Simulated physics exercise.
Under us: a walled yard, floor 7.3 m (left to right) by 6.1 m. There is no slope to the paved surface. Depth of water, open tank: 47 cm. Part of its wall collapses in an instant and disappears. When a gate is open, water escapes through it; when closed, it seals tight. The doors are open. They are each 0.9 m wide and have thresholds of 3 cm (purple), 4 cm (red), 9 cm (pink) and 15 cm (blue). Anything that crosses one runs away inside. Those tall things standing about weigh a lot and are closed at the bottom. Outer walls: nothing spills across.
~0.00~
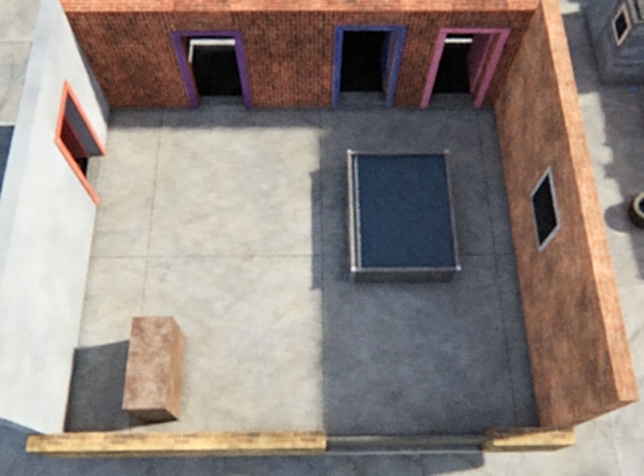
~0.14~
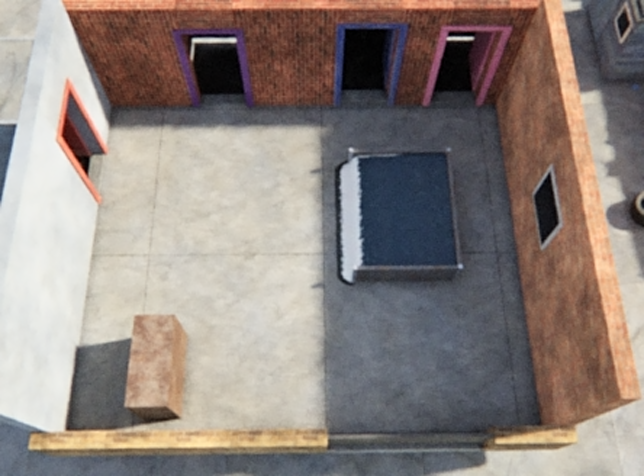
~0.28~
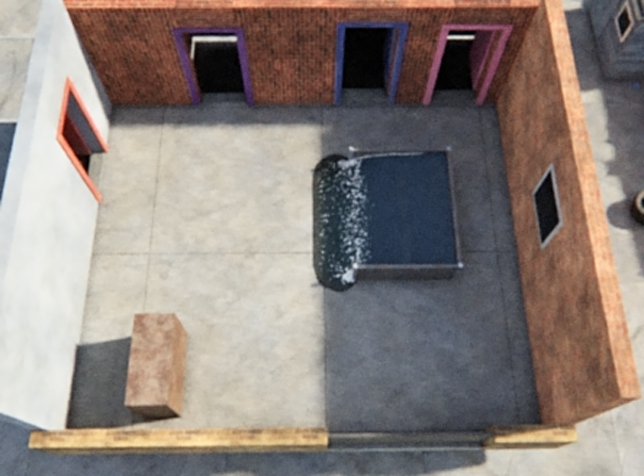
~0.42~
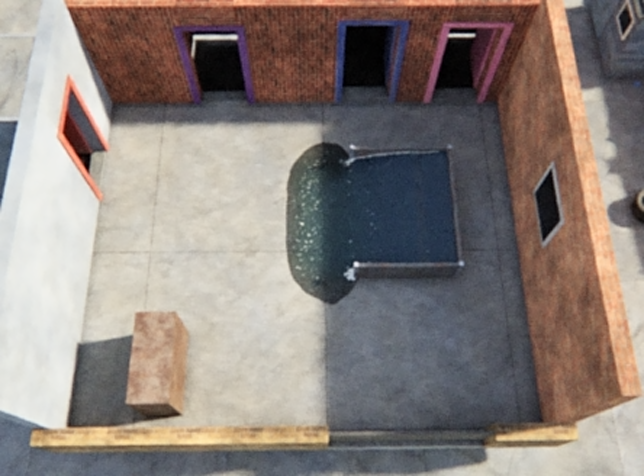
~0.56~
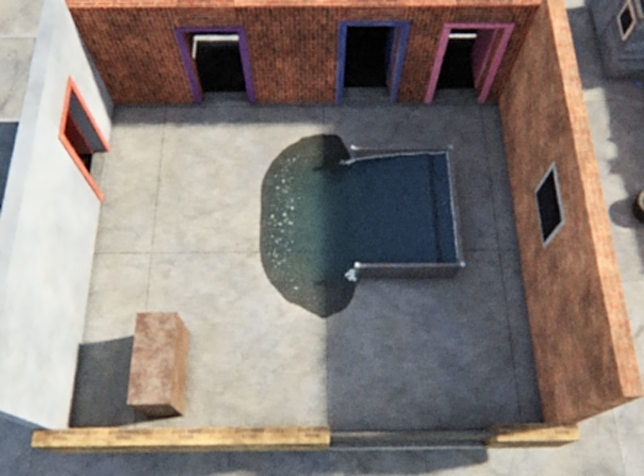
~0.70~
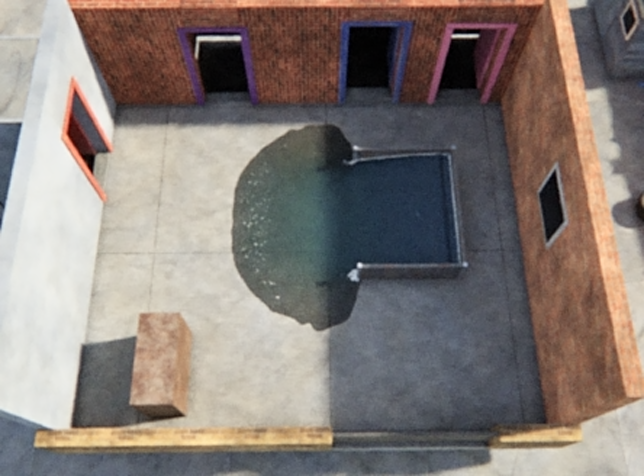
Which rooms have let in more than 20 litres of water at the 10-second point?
In order: Purple door: Limit crossed; red door: Limit crossed; pink door: Limit not crossed; blue door: Limit not crossed.
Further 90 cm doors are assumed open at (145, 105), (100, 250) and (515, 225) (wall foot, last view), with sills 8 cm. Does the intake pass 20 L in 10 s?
More, more, less.
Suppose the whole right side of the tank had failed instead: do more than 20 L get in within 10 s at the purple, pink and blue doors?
Then purple would come out on the low side, pink on the high side and blue on the low side.
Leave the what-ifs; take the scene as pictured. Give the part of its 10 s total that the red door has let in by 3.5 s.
About 50%.
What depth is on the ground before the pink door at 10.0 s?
Roughly 1.0 cm deep.
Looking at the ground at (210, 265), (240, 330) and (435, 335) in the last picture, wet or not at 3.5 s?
Point 1: Reached; point 2: Reached; point 3: Unreached.
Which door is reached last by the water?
Pink.
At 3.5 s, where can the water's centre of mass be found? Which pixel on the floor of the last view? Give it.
At roughly (227, 233).
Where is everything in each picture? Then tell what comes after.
The first picture shows the open tank at (401, 210) is whole and still, 47 cm deep.
In the second picture, the front is at (348, 280), 1.1 m from the gap at (354, 217); 0.3 m2 of floor is under water; 47 cm left at the back of the open tank.
In the third picture, water pours out at (354, 217) and has run 1.3 m, to (331, 159); typically 8 cm deep outside, 47 cm at the open tank's back.
In the fourth picture, water pours out at (355, 215) and has run 1.5 m, to (310, 288); typically 7 cm deep outside, 47 cm at the open tank's back.
In the fifth picture, water pours out at (356, 216) and has run 1.8 m, to (293, 295); typically 6 cm deep outside, 42 cm at the open tank's back.
In the sixth picture, the front is at (243, 269), 2.2 m from the gap at (358, 216); 5.7 m2 of floor is under water; 39 cm left at the back of the open tank.
After 1.4 s water covers 35 % of the floor and is deepest (18 cm) near (348, 239); purple door not reached, red door not reached, pink door not reached, blue door not reached.
After 2.2 s water covers 50 % of the floor and is deepest (21 cm) near (99, 241); purple door 7 cm at the sill, 1 L in, red door 11 cm at the sill, 11 L in, pink door not reached, blue door not reached.
After 3.5 s water covers 55 % of the floor and is deepest (20 cm) near (111, 152); purple door 6 cm at the sill, 14 L in, red door 14 cm at the sill, 90 L in, pink door not reached, blue door not reached.
After 6.0 s water covers 60 % of the floor and is deepest (12 cm) near (73, 435); purple door 7 cm at the sill, 28 L in, red door 8 cm at the sill, 163 L in, pink door not reached, blue door not reached.
After 10.0 s water covers 85 % of the floor and is deepest (7 cm) near (73, 435); purple door 4 cm at the sill, 46 L in, red door 5 cm at the sill, 176 L in, pink door 1 cm at the sill, 0 L in, blue door 3 cm at the sill, 0 L in.
